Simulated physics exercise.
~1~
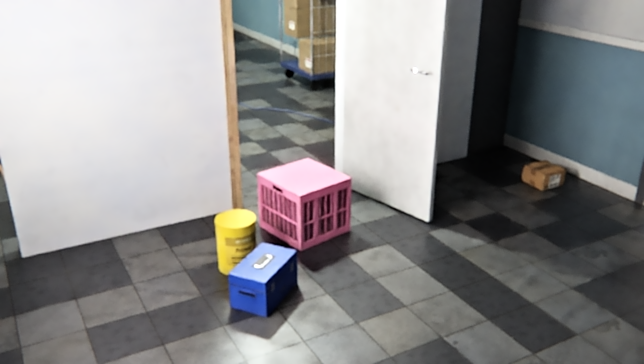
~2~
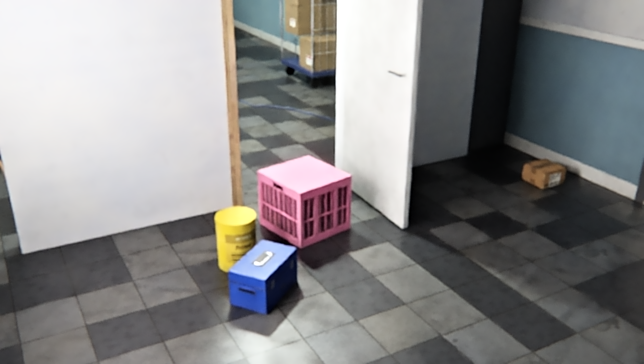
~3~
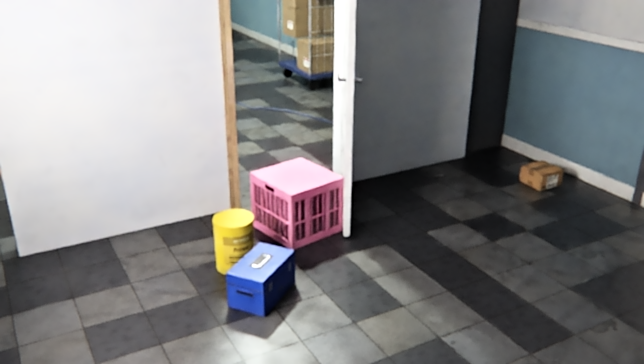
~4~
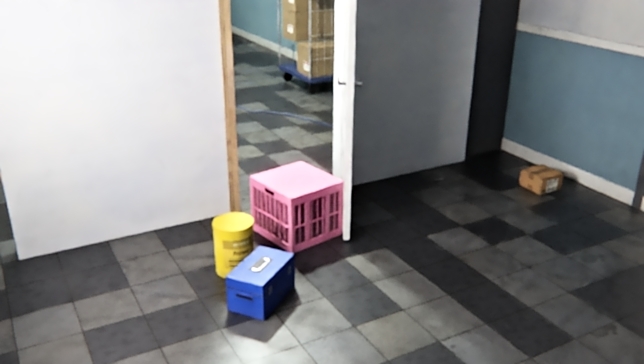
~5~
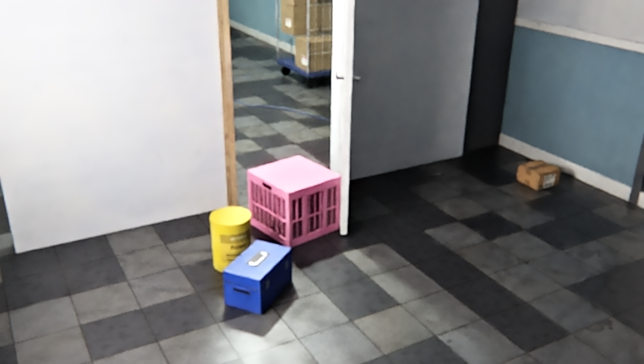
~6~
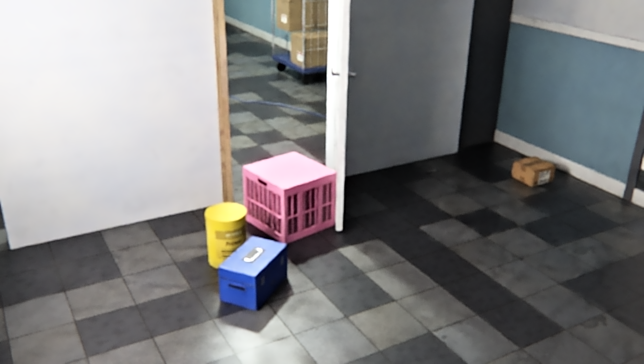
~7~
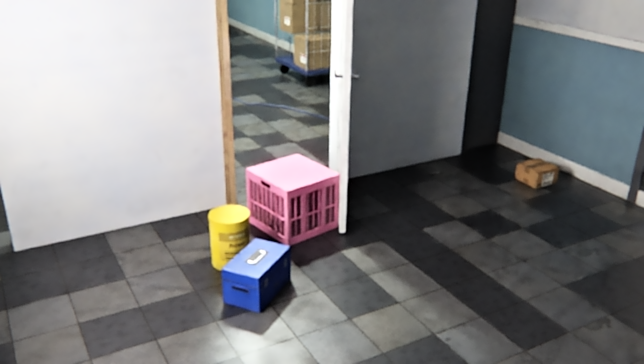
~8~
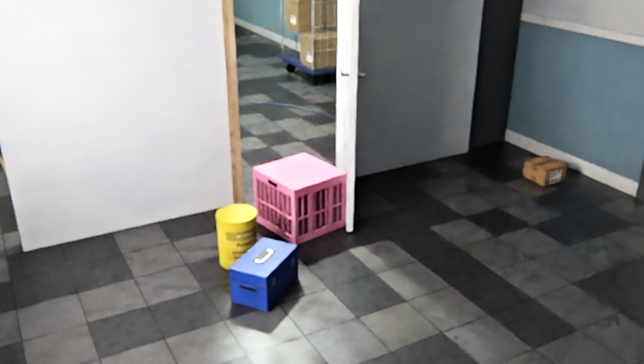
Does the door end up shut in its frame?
No, the door is blocked by the pink crate in the doorway and comes to rest still well open.
